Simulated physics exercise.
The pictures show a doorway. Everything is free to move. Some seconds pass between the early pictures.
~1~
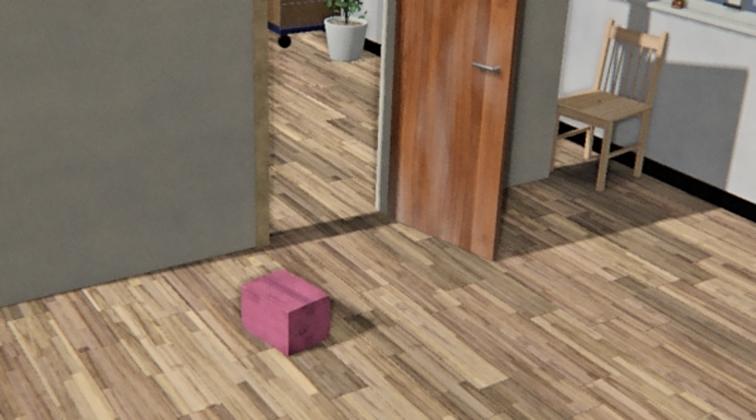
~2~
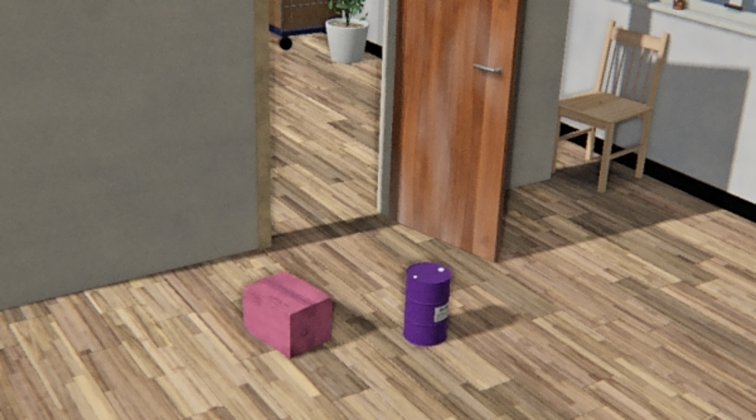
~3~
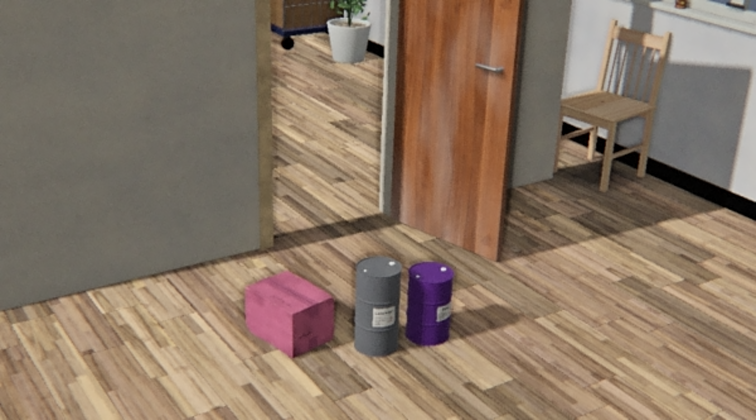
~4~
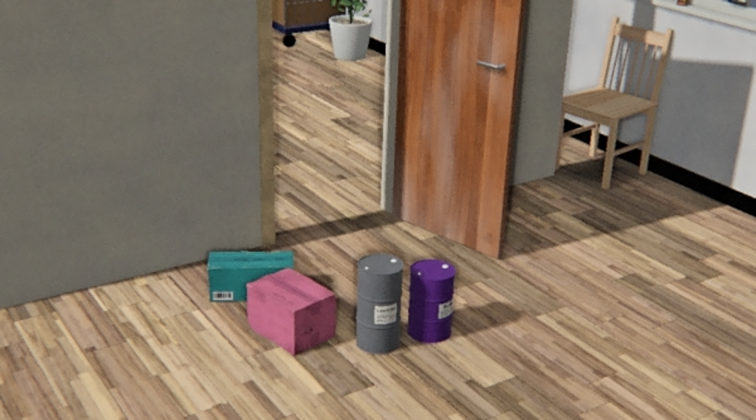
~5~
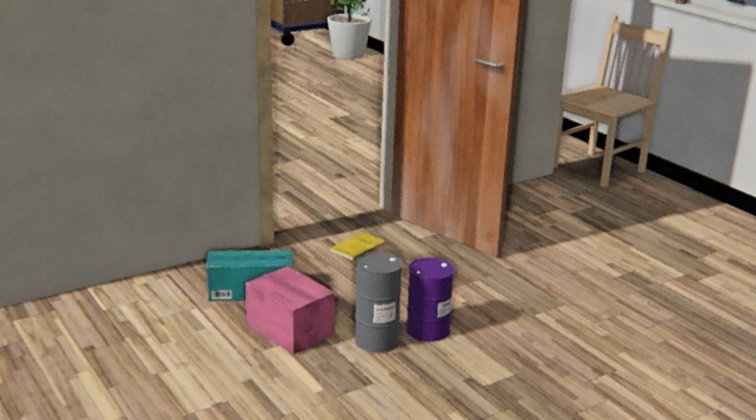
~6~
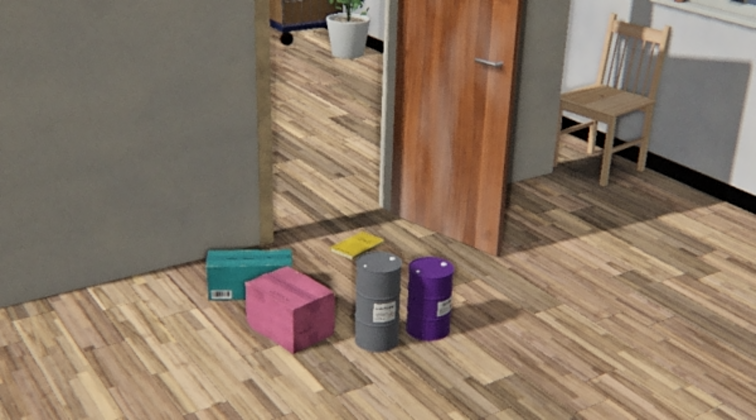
A doorway between grey walls, its brown wooden door standing wide open, is seen from above at an angle across a plank floor. A pink box sits in front, with a potted plant beyond the opening and a wooden chair at right. A purple canister appears to its right, then a grey one between them, a turquoise box behind left and a yellow book near the doorway, while the view shifts very slightly.
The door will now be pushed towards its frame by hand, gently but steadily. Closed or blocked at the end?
It closes.
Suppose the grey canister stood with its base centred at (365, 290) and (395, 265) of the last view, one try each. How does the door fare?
In the first case it shuts; in the second case it is blocked.
Then, 0.80 s later than the last frame, door at 64°.
Then, 1.30 s later than the last frame, door at 28°; yellow book moved a little near (330, 242).
Then, 1.60 s later than the last frame, door at 7°; yellow book moved about its own width near (304, 231).
When it is over, door at 0°; moved from the start, yellow book; the other 4 as before. End places, in pixels of the last picture, yellow book near (291, 222).
